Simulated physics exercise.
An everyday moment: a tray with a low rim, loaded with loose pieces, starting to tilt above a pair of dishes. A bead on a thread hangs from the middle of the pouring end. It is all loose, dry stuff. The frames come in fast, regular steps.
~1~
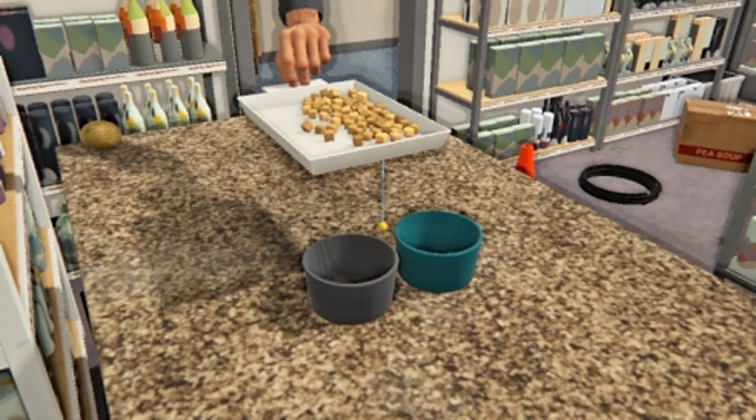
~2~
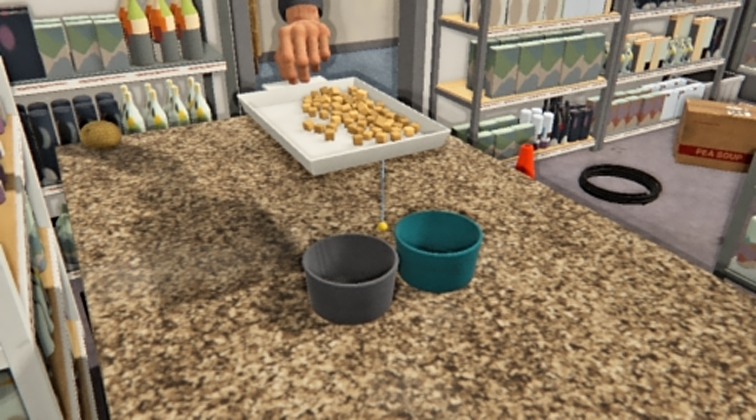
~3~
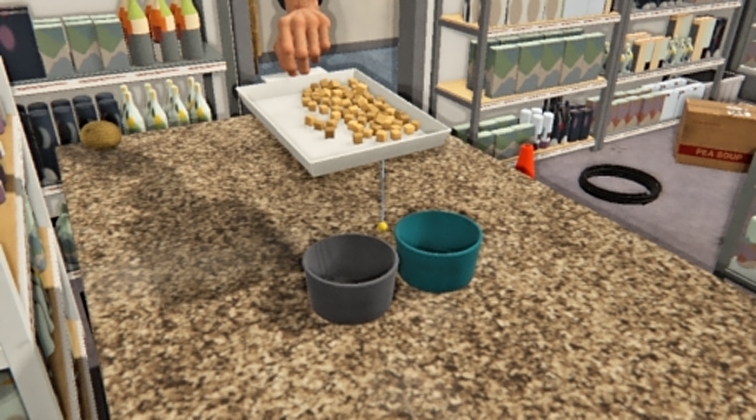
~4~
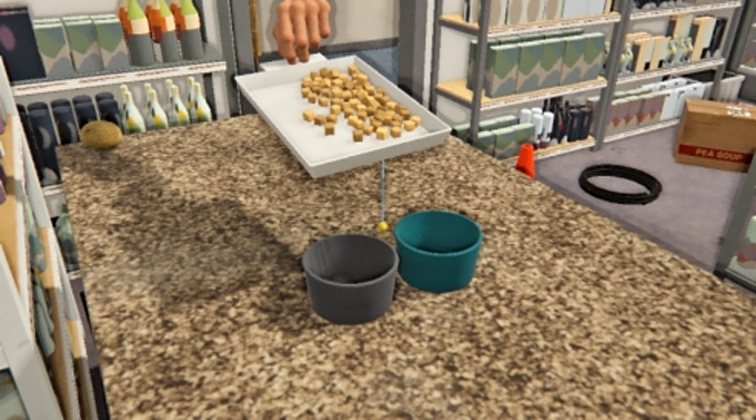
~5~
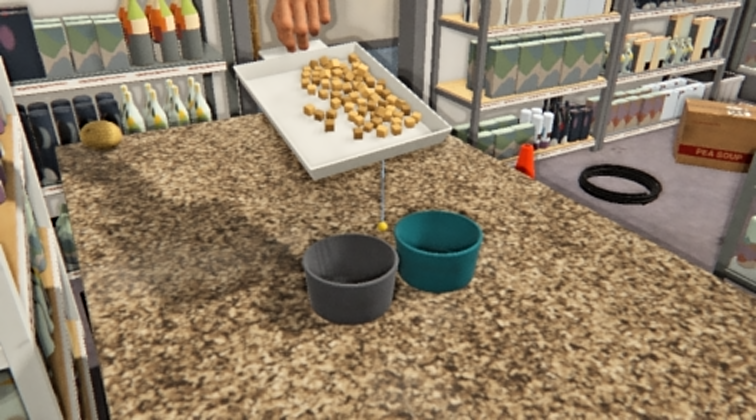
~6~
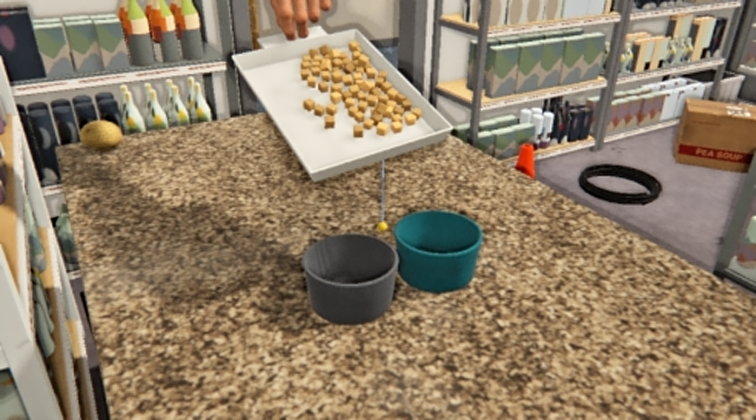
White tray of small wooden cubes tilting steadily above a grey dish and a teal dish as a hand raises its far end.
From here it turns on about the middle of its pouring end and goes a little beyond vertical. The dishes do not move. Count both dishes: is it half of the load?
Together they catch over half.
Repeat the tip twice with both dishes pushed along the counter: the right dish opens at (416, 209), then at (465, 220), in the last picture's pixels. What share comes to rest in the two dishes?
Near 0 % and 30 %.
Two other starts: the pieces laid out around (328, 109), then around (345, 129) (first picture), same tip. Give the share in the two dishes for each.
About 70 and 70 per cent.
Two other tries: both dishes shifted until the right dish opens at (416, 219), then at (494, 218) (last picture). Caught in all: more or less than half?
First below a half, then the smaller part.
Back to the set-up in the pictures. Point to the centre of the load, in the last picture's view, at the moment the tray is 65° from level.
At about (355, 140).
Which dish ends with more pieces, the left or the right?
The winner is left.
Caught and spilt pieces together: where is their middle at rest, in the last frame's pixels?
Near (350, 299).
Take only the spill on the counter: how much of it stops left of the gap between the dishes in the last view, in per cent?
Some 50 per cent.
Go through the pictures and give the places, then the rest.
Corners of the pouring end at (313, 156) and (443, 130), level; middle of the load at (354, 118), small wooden cubes; left dish at (373, 299); right dish at (463, 268); bead on its thread at (382, 227), in the first picture.
Corners of the pouring end at (314, 157) and (443, 130), level; middle of the load at (354, 116), in the second picture.
Corners of the pouring end at (314, 159) and (443, 129), tipped barely, lowest at the left corner; middle of the load at (354, 112), in the third picture.
Corners of the pouring end at (314, 161) and (444, 128), tipped a little, lowest at the left corner; middle of the load at (354, 105), in the fourth picture.
Corners of the pouring end at (314, 164) and (444, 127), tipped a little, lowest at the left corner; middle of the load at (354, 98), in the fifth picture.
Corners of the pouring end at (314, 167) and (445, 126), tipped clearly, lowest at the left corner; middle of the load at (360, 85); left dish at (373, 299); right dish at (463, 268), in the sixth picture.
Soon after the last picture, tray tipped steeply; nearly all on the tray; a stray few in the left dish; a stray few in the air.
A little later, tray tipped past a quarter turn; about a third on the tray; about a third in the left dish; a small part outside both; about a quarter in the air.
Later still, tray tipped past a quarter turn; most in the left dish; about a quarter outside both.
At rest, tray tipped past a quarter turn; most in the left dish; none in the right dish; about a quarter outside both.
